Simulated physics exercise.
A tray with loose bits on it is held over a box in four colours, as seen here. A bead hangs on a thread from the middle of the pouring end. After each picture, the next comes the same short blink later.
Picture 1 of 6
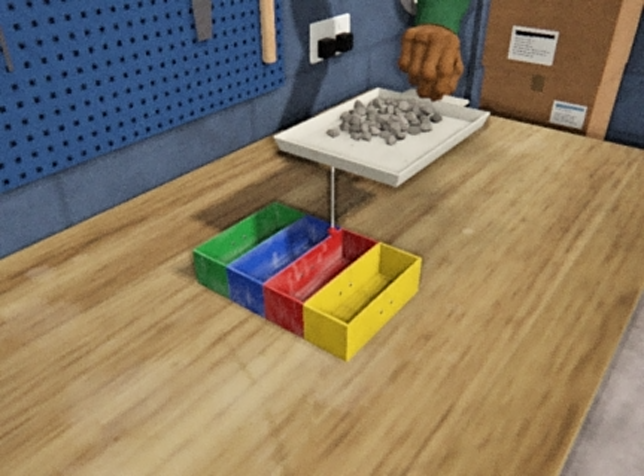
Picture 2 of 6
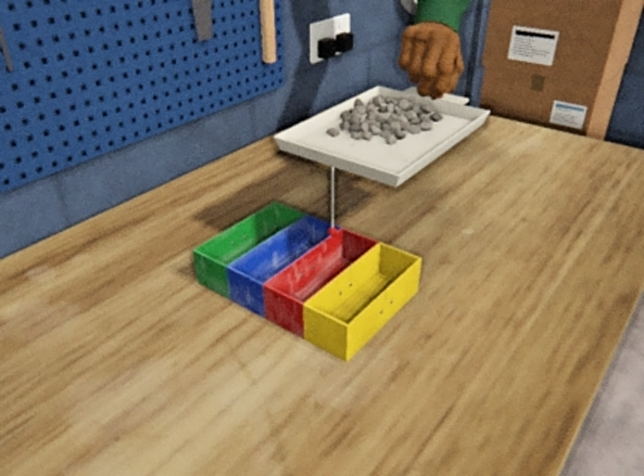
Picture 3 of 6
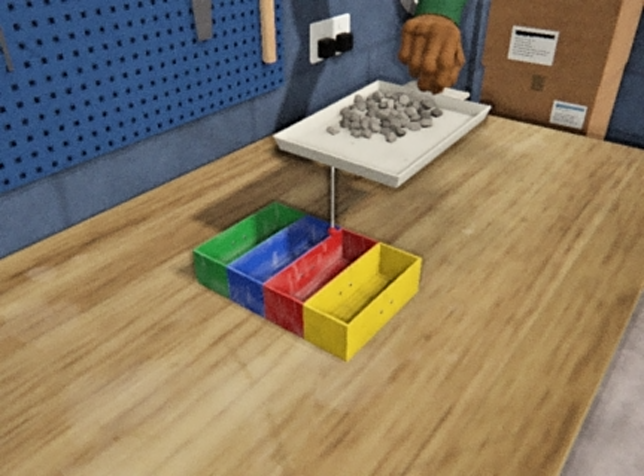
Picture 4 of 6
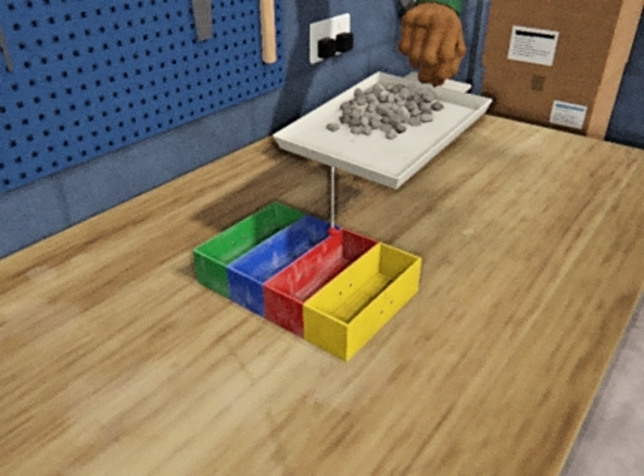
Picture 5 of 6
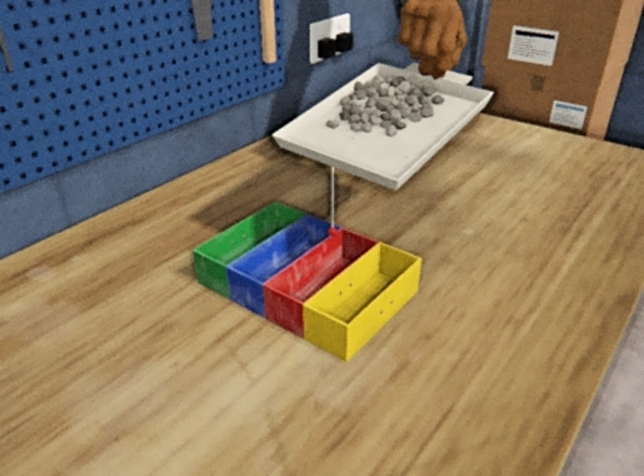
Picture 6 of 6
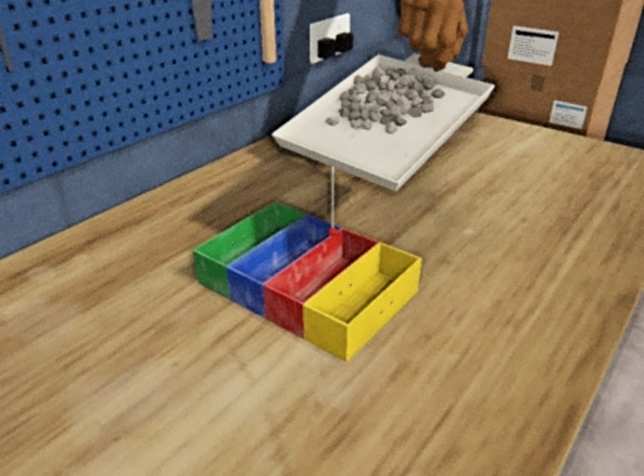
A hand held a white tray of gray gravel above a green, blue, red and yellow box, then slowly tilted it a little, its right front corner dipping slightly while the bits barely shifted.
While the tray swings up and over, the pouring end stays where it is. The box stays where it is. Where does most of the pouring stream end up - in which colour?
In the yellow one.
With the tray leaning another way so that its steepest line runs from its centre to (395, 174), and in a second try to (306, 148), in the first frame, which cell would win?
Try 1 - that yellow cell; try 2 - green.
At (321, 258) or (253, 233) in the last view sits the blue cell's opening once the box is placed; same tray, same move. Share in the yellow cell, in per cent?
About 10 per cent, then about 30 per cent.
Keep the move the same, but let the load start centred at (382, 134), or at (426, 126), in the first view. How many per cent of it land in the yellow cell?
Near 60 per cent and near 60 per cent.
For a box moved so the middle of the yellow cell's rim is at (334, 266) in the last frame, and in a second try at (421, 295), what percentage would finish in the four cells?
In order: 40 percent, then 100 percent.
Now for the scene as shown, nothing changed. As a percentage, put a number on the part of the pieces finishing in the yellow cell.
Roughly 60 in a hundred.
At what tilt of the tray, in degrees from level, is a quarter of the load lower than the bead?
Close to 70 degrees, I reckon.
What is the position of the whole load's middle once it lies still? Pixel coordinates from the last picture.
About pixel (356, 305).
Soon after the last picture, tray tipped steeply; most on the tray; a small part falling or outside the box.
A little later, tray tipped right over; a small part on the tray; about half in the yellow cell; about a quarter in the red cell; a stray few in the blue cell; about a quarter falling or outside the box.
Later still, tray tipped past a quarter turn; about two thirds in the yellow cell; about a quarter in the red cell; a stray few in the blue cell; a small part falling or outside the box.
At rest, tray tipped past a quarter turn; about two thirds in the yellow cell; about a quarter in the red cell; a stray few in the blue cell; none in the green cell; a small part outside the box.
